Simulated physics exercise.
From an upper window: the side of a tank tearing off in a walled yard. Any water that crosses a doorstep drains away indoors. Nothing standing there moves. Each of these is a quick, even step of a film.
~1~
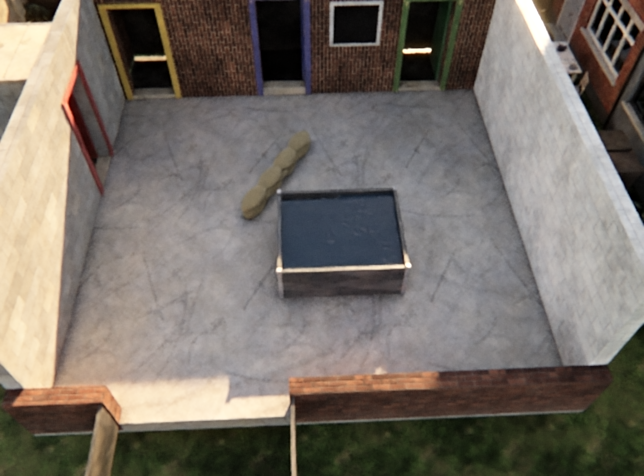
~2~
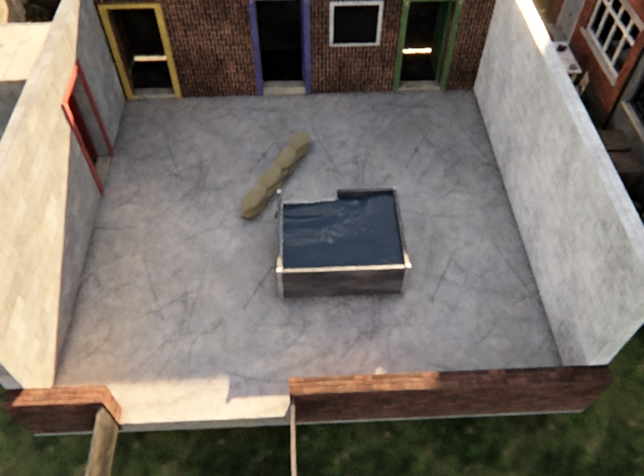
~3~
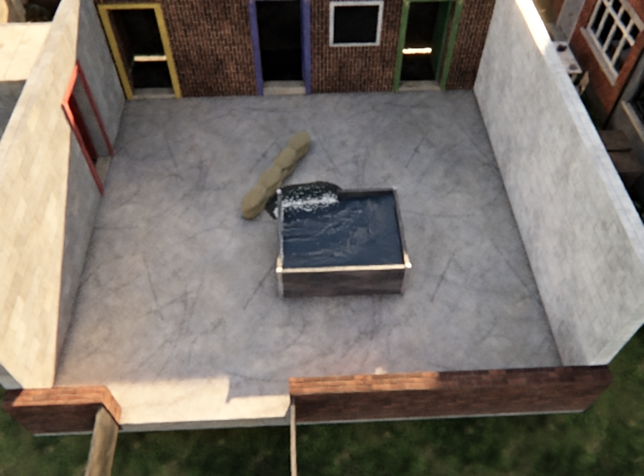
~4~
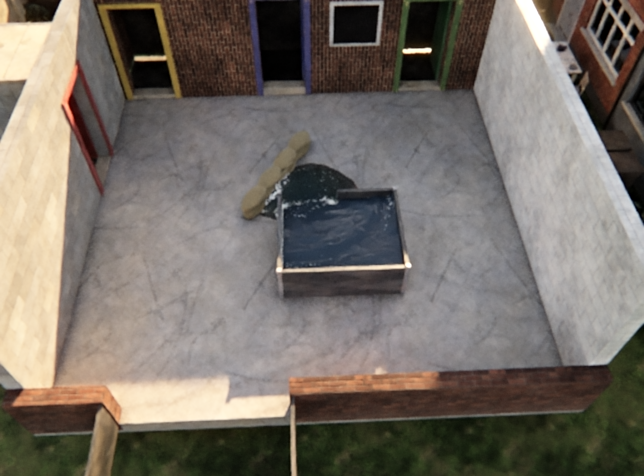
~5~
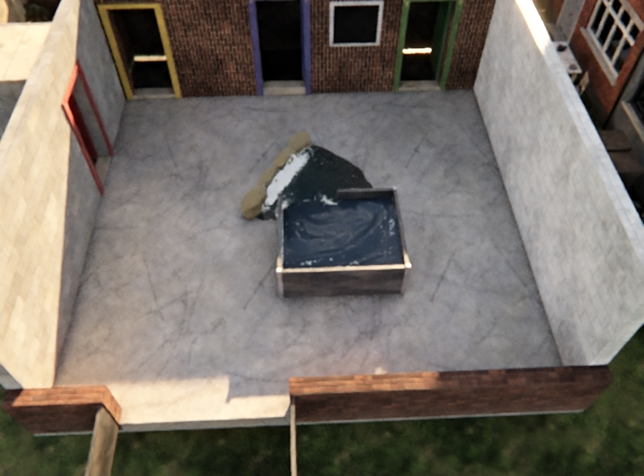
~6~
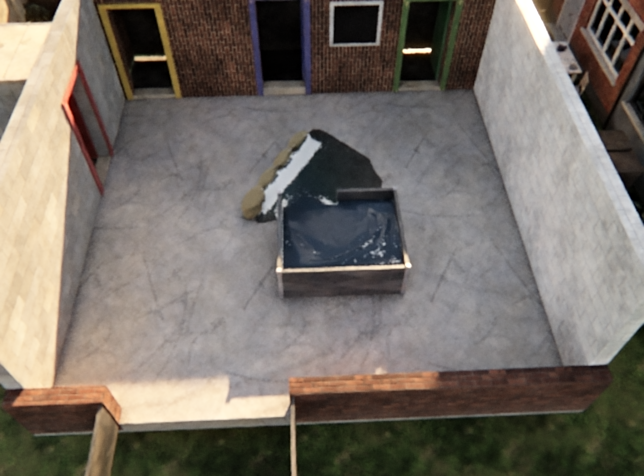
Dark water pours from the tank's far side and spreads against a lumpy tan barrier.
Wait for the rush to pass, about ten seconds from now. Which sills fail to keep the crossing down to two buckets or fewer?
As I see it, the blue door swallows an okay amount of water, the yellow door swallows an okay amount of water, the red door swallows an okay amount of water, the green door swallows too much water.
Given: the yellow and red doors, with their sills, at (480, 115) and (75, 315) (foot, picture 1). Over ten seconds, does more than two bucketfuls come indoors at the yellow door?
As it turns out, the yellow one runs over.
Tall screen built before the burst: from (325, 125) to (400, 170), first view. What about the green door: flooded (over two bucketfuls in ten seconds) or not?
Here's how it goes: The green door remains below.
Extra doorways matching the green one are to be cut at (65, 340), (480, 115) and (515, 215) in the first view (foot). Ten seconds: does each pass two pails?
Door by door: Ends up below, ends up above, ends up below.
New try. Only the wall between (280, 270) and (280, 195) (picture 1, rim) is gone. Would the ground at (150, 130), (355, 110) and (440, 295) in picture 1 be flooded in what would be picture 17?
Unwetted, unwetted, unwetted.
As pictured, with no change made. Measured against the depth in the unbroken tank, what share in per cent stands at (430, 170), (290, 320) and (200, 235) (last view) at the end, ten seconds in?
Respectively 8, 4 and 2 per cent.
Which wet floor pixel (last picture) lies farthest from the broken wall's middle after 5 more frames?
I'd say around (370, 97).
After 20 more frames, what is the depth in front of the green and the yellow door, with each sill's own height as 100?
About 180 and 0 %.
A moment on, water covers 15 % of the floor; the blue door not reached, the yellow door not reached, the red door not reached, the green door not reached.
Next, water covers 20 % of the floor; the blue door wet at the sill, nothing in, the yellow door not reached, the red door not reached, the green door under two buckets in.
Then, water covers 35 % of the floor; the blue door wet at the sill, nothing in, the yellow door not reached, the red door not reached, the green door over two buckets in.
Later, water covers 55 % of the floor; the blue door wet at the sill, nothing in, the yellow door wet at the sill, nothing in, the red door not reached, the green door far over two buckets in.
In the end, water covers 75 % of the floor; the blue door wet at the sill, nothing in, the yellow door wet at the sill, nothing in, the red door wet at the sill, nothing in, the green door far over two buckets in.
